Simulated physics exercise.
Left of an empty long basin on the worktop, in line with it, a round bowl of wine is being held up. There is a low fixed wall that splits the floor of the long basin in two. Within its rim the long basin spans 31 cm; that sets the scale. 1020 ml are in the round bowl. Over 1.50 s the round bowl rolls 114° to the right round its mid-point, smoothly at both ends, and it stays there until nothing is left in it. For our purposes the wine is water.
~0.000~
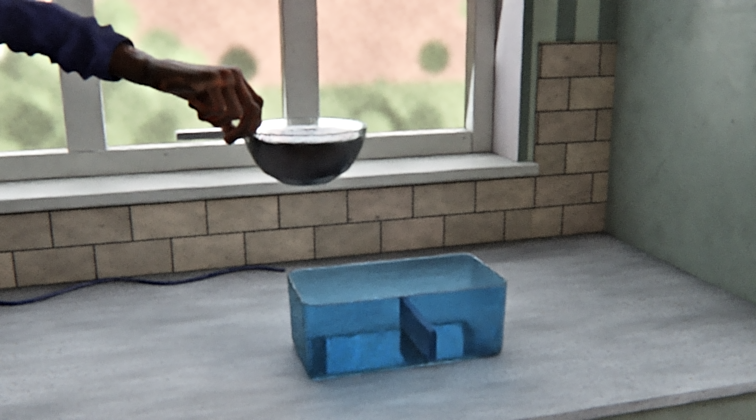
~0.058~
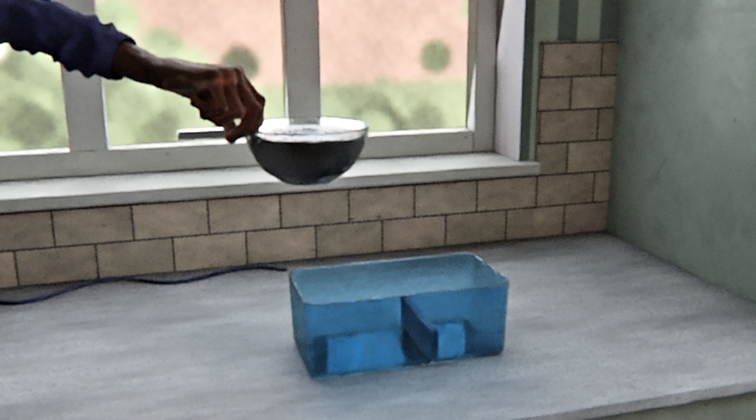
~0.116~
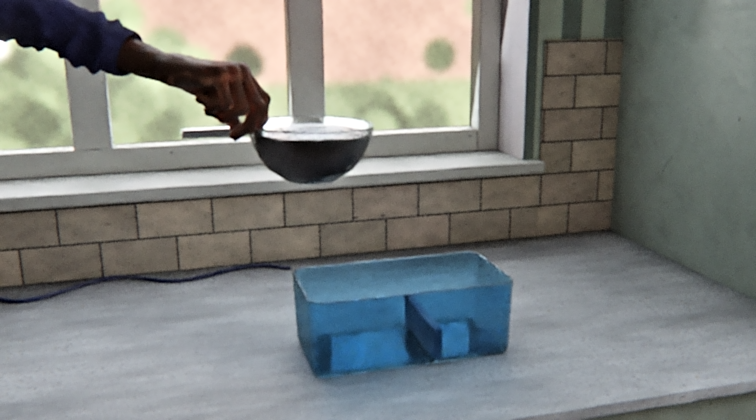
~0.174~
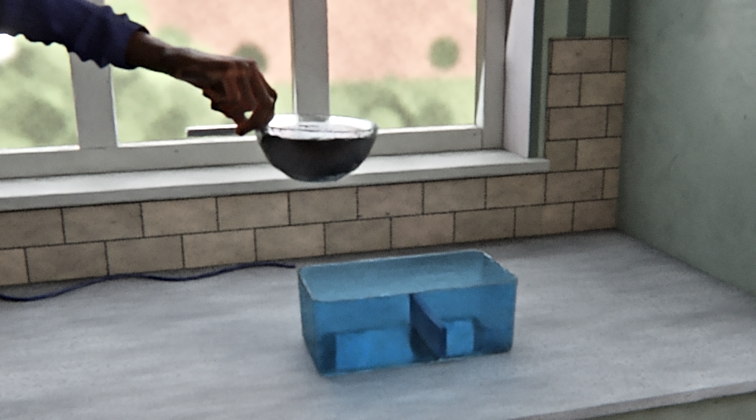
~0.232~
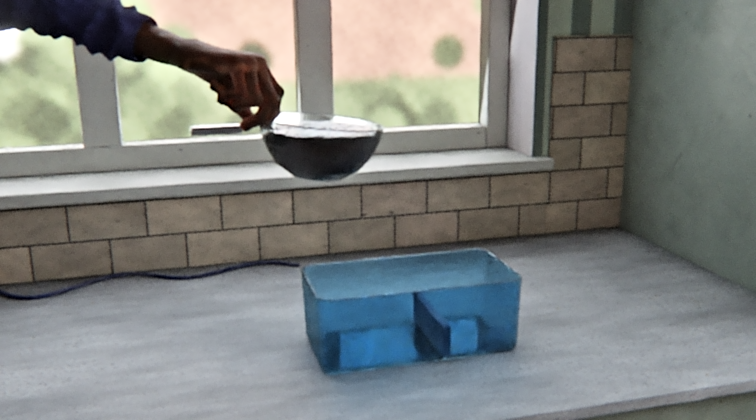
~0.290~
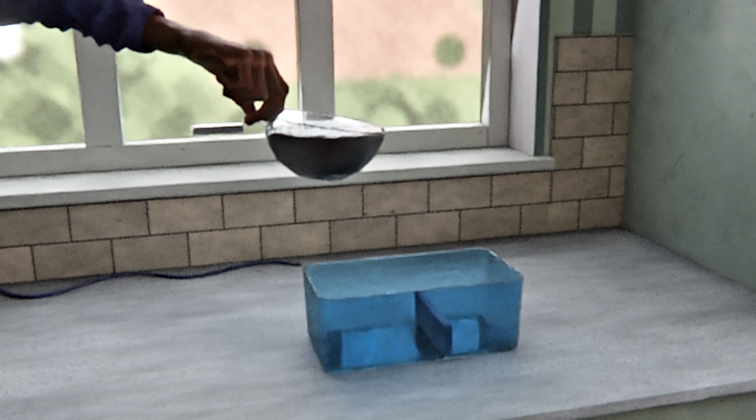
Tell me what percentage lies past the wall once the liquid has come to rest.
Some 58 per cent.
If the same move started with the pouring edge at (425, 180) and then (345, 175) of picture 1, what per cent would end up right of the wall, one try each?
Result: 75 per cent, then 5 per cent.
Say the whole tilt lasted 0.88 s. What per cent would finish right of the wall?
Then it comes to around 40 per cent.
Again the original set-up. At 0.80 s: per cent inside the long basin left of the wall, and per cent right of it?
Lab note: Left near 6, right near 16.
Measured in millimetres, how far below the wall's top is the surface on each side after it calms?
Near 36 mm for the left and near 16 mm for the right.
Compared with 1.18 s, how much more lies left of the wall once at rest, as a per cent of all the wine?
4 %.
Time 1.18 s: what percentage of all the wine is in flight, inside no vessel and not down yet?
I'd say some 5 per cent is in the air.
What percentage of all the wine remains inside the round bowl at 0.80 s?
Still held: Roughly 38 % of the total.
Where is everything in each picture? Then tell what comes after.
Tilt 0°; pouring edge (364, 124); surface from (246, 137) to (360, 131); the long basin's rim runs from (295, 289) to (489, 269); the wall's top is at (417, 314), in the first frame.
Tilt 0°; pouring edge (366, 124); surface from (247, 136) to (362, 131), in the second frame.
Tilt 2°; pouring edge (370, 124); surface from (252, 134) to (367, 130), in the third frame.
Tilt 4°; pouring edge (376, 125); surface from (257, 133) to (372, 130), in the fourth frame.
Tilt 7°; pouring edge (381, 127); surface from (263, 131) to (377, 128), in the fifth frame.
Tilt 10°; pouring edge (383, 130); surface from (267, 131) to (381, 128), in the sixth frame.
After 0.80 s the tilt is 63° and 38 per cent is still to pour, 6 is left of the wall and 17 right of it.
After 1.18 s the tilt is 102° and 0 per cent is still to pour, 37 is left of the wall and 57 right of it.
After 1.57 s the tilt is 114° and 0 per cent is still to pour, 41 is left of the wall and 58 right of it.
After 2.00 s the tilt is 114° and 0 per cent is still to pour, 41 is left of the wall and 58 right of it.
In the end 41 per cent lies left of the wall, 58 right of it and 2 outside.
